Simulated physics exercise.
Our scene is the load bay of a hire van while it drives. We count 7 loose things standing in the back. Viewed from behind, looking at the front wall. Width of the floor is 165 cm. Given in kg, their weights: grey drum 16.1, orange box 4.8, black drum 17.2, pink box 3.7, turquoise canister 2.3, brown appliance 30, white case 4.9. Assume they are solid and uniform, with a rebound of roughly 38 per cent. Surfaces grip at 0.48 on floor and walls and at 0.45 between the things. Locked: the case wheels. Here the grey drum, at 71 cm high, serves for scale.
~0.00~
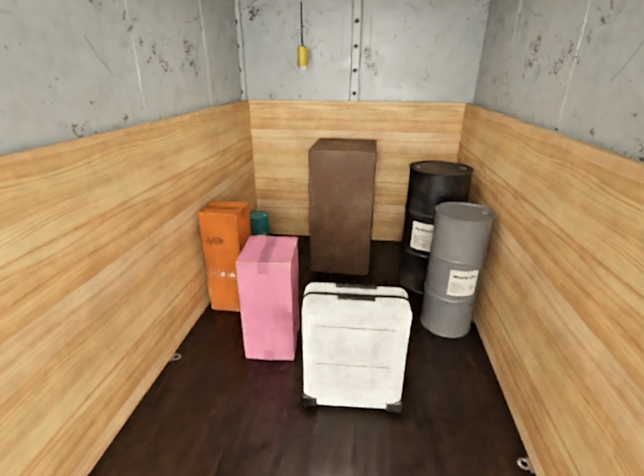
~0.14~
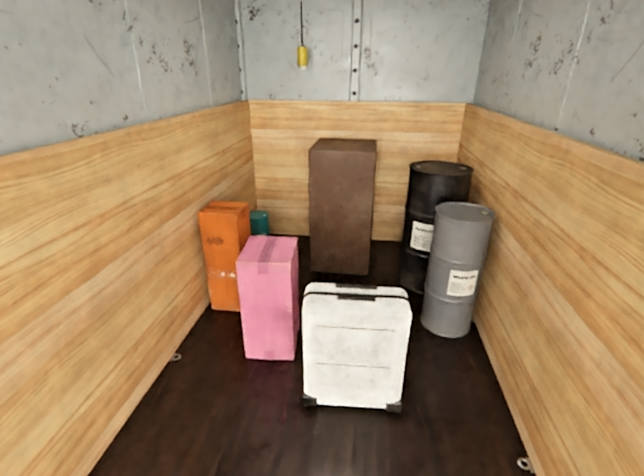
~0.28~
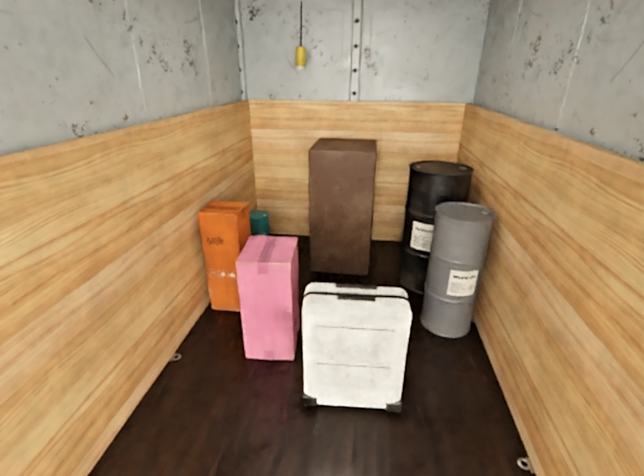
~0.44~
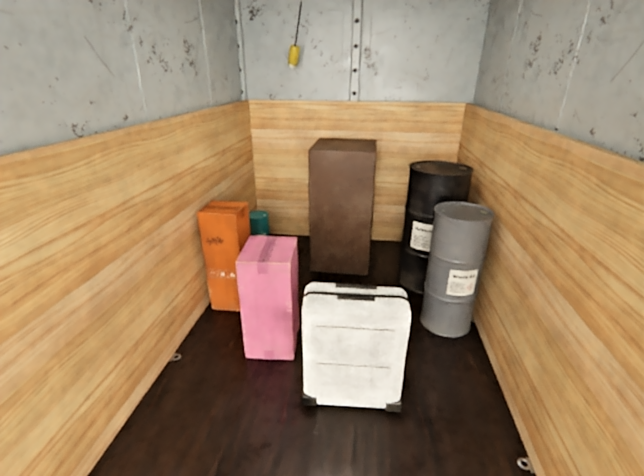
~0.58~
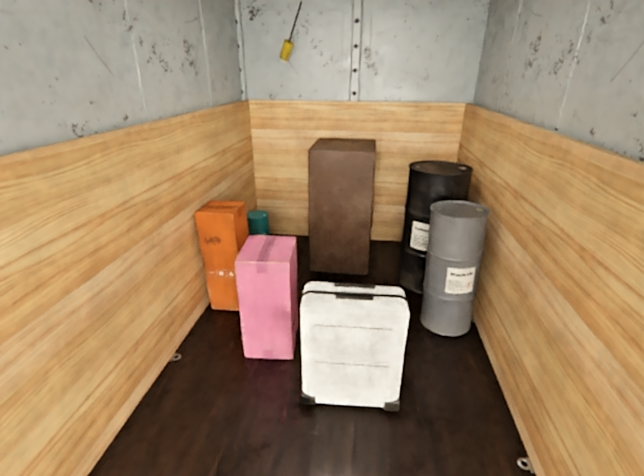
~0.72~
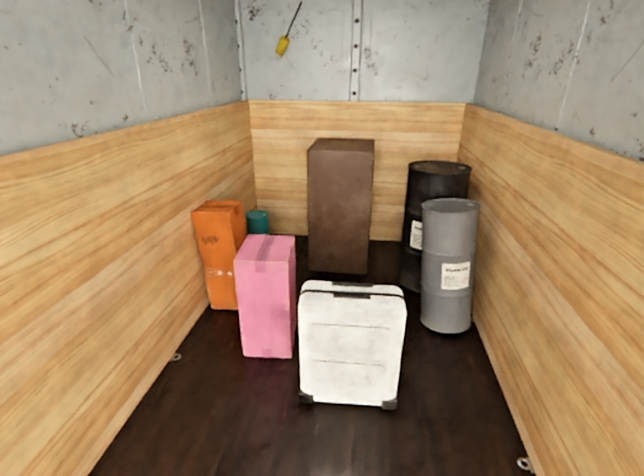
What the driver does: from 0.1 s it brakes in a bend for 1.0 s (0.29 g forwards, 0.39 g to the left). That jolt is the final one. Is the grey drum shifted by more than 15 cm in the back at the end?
Most likely it gets relocated.
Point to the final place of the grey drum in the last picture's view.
It stops at about (344, 297).
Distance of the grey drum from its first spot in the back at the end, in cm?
Around 64 centimetres.
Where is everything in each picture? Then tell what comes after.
The first picture shows no push; grey drum (454, 270); orange box (230, 257).
The second picture shows force 0.05 g forwards, 0.06 g left; pink box (272, 297).
The third picture shows force 0.21 g forwards, 0.28 g left; brown appliance (343, 205); white case (354, 347).
The fourth picture shows force 0.29 g forwards, 0.39 g left; orange box (229, 257); black drum (432, 227).
The fifth picture shows force 0.29 g forwards, 0.39 g left; grey drum (452, 268); pink box (271, 297).
The sixth picture shows force 0.29 g forwards, 0.39 g left; grey drum (447, 265) 7° off upright; brown appliance (342, 205).
After 0.92 s, force 0.21 g forwards, 0.28 g left; grey drum 20° off upright near (433, 258); orange box 3° off upright; white case moved 5 cm.
After 1.22 s, no push; grey drum 58° off upright near (396, 257); brown appliance moved 7 cm; white case moved 5 cm.
After 1.42 s, no push; grey drum on its side near (372, 273); brown appliance moved 8 cm; white case moved 5 cm.
After 2.02 s, no push; grey drum on its side near (355, 289); brown appliance moved 8 cm; white case moved 5 cm.
In the end (3.5 s), toppled in the back, grey drum; the other 6 under 15 cm from the start. In the last view, grey drum near (344, 297).
